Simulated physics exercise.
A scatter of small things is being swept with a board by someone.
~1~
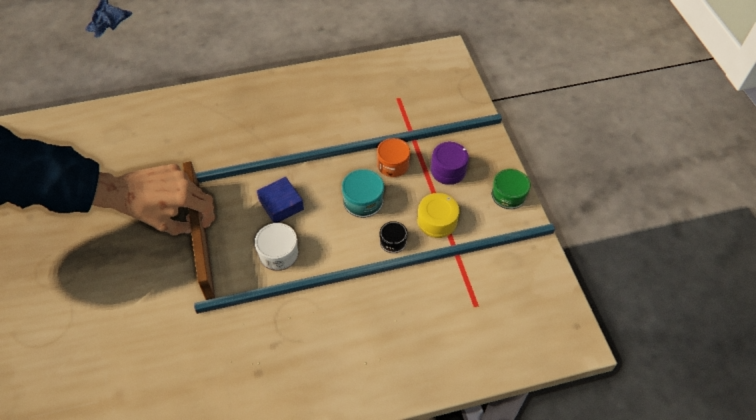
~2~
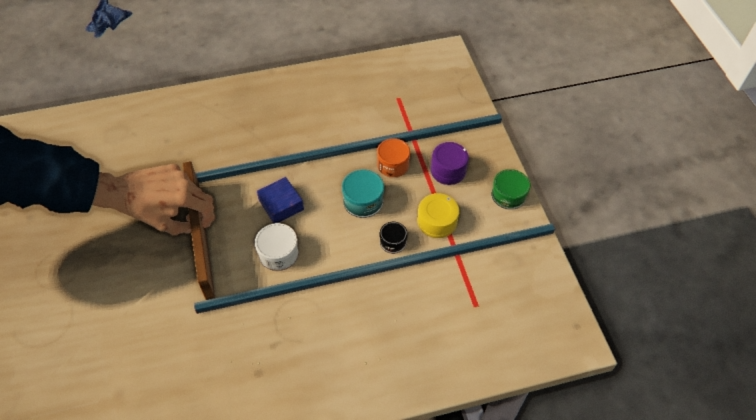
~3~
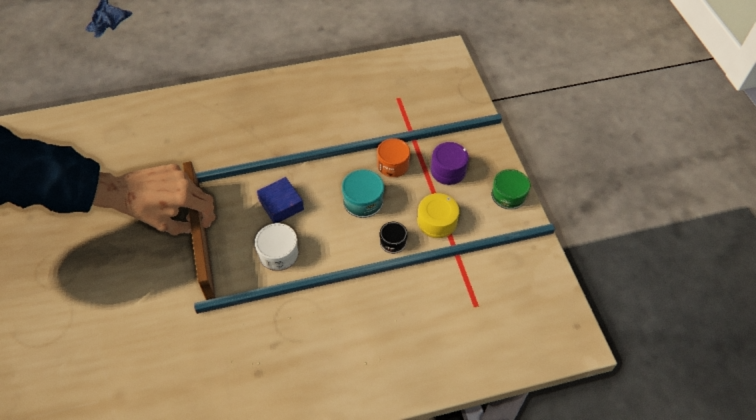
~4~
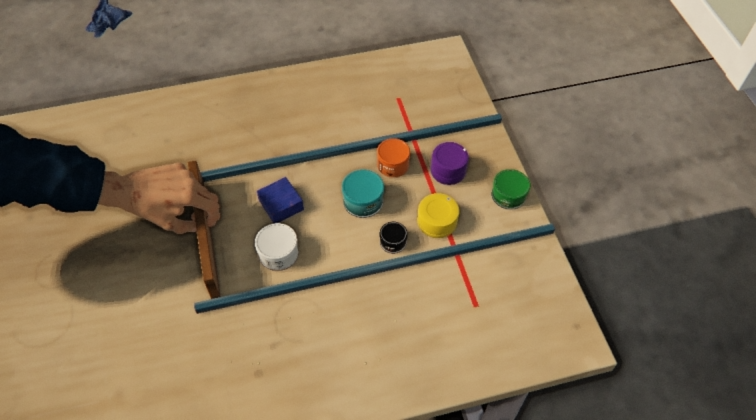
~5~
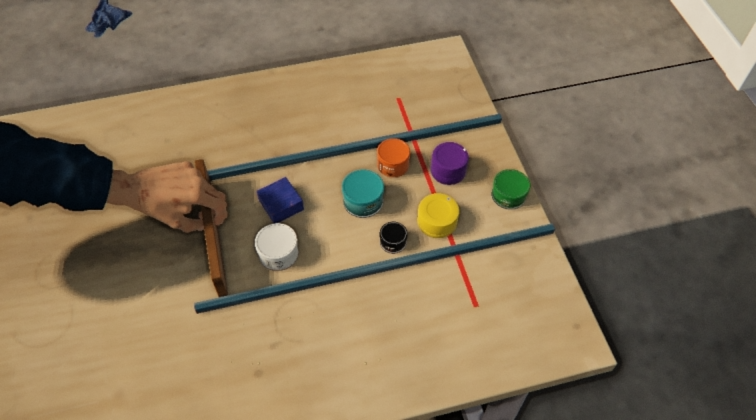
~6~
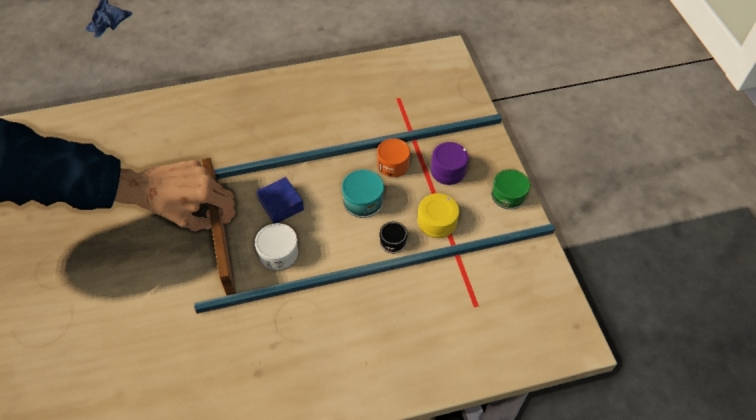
On a wooden tabletop, a hand held a brown board still between two blue rails, then slid it slightly right toward a blue block and a white pot, while the scattered colourful tubs stayed put.
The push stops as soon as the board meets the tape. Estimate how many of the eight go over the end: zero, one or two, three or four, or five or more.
Once the board stops, zero pieces are missing from the table.
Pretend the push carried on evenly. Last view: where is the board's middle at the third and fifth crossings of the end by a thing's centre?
It sits near (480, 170), and then near (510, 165).
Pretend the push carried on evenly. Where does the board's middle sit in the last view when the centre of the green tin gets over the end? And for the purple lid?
I'd put it close to (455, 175), and close to (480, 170) for the other one.
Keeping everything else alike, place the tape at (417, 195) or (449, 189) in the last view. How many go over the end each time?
You'd get 0 the first time and 0 the second.
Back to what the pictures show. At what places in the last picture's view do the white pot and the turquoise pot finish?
(460, 201) and (486, 178).
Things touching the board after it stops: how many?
4.
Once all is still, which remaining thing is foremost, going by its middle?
Green tin.
Soon after, none off yet; green tin at rest near (510, 190); purple lid at rest near (449, 163); yellow lid at rest near (438, 216).
At rest, the number that fall off is zero.
